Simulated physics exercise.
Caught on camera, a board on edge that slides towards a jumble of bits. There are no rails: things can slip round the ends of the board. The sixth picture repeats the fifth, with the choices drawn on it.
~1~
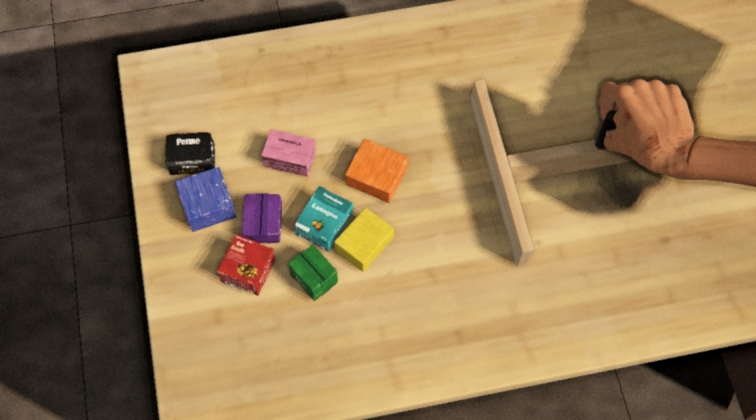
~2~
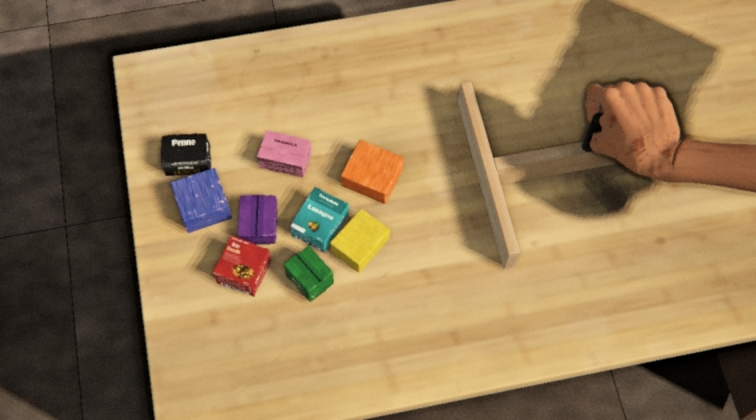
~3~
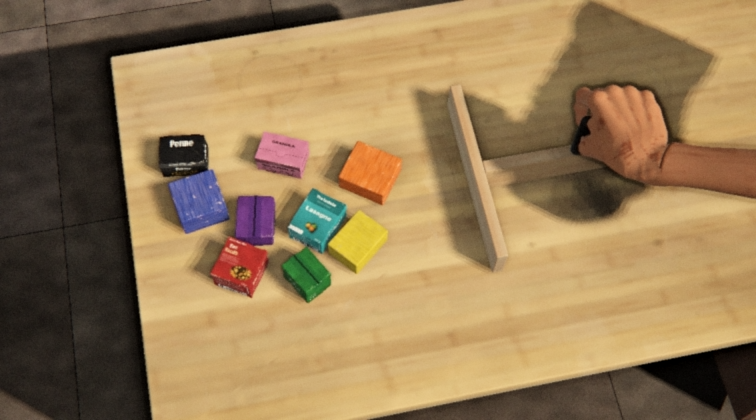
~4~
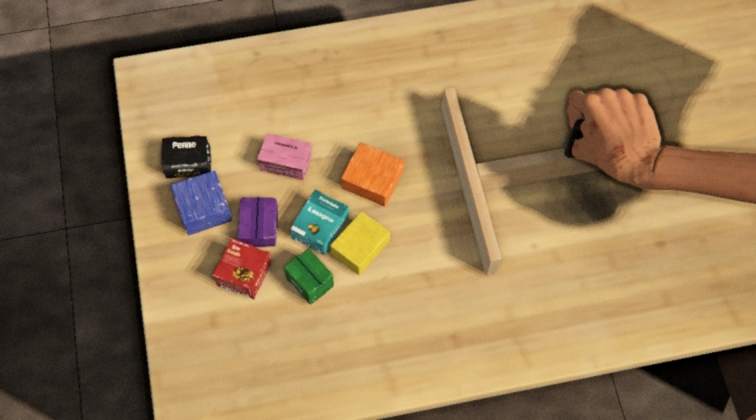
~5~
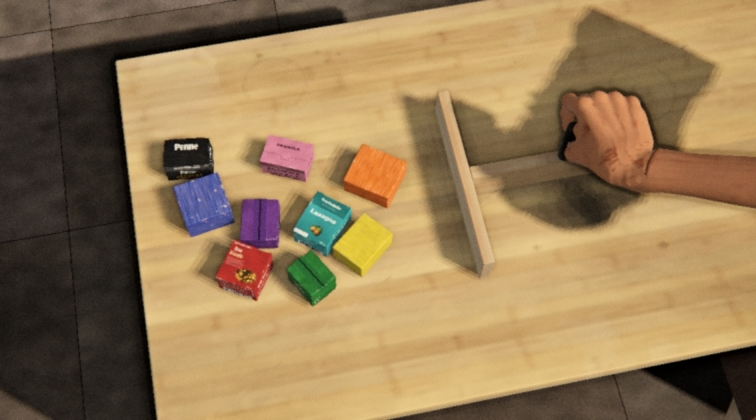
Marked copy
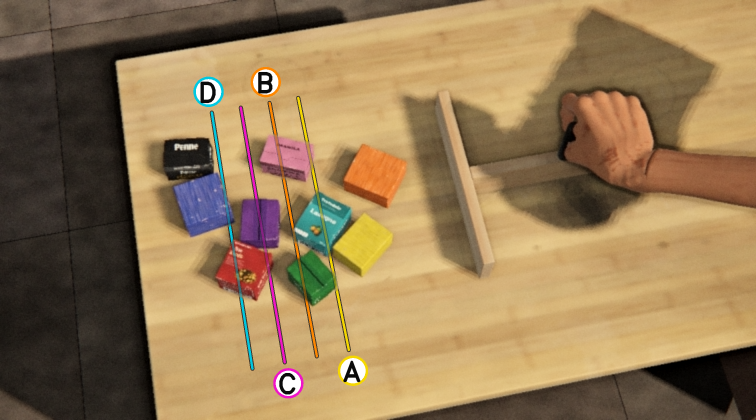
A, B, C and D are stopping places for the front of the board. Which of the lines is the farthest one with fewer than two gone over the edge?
As far as mark D.
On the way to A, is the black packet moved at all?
No.
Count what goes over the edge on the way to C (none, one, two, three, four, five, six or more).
In all, none.
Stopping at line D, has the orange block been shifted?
By then, yes.
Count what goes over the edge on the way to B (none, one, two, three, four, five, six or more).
By then, none.
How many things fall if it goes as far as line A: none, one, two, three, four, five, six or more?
By then, none.
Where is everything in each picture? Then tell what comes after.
In the first picture, yellow block (364, 240); black packet (191, 153); orange block (376, 171).
In the second picture, board (489, 164); blue block (201, 201).
In the third picture, board (478, 167); green box (307, 275).
In the fourth picture, board (471, 170); pink packet (285, 157).
In the fifth picture, board (465, 173); yellow block (363, 245); black packet (189, 158); orange block (375, 176).
On the marked copy, A at (322, 217); B at (292, 222); C at (262, 228); D at (231, 233).
Following D. Soon after the start, board (381, 188); yellow block (354, 247); turquoise box (317, 227).
Later, board (297, 204); blue block (176, 199); purple box (207, 231).
In the end, board (232, 215); blue block (140, 195); purple box (159, 236); none fallen.
As for the rest, A is within the limit but short; B is within the limit but short; C is within the limit but short.
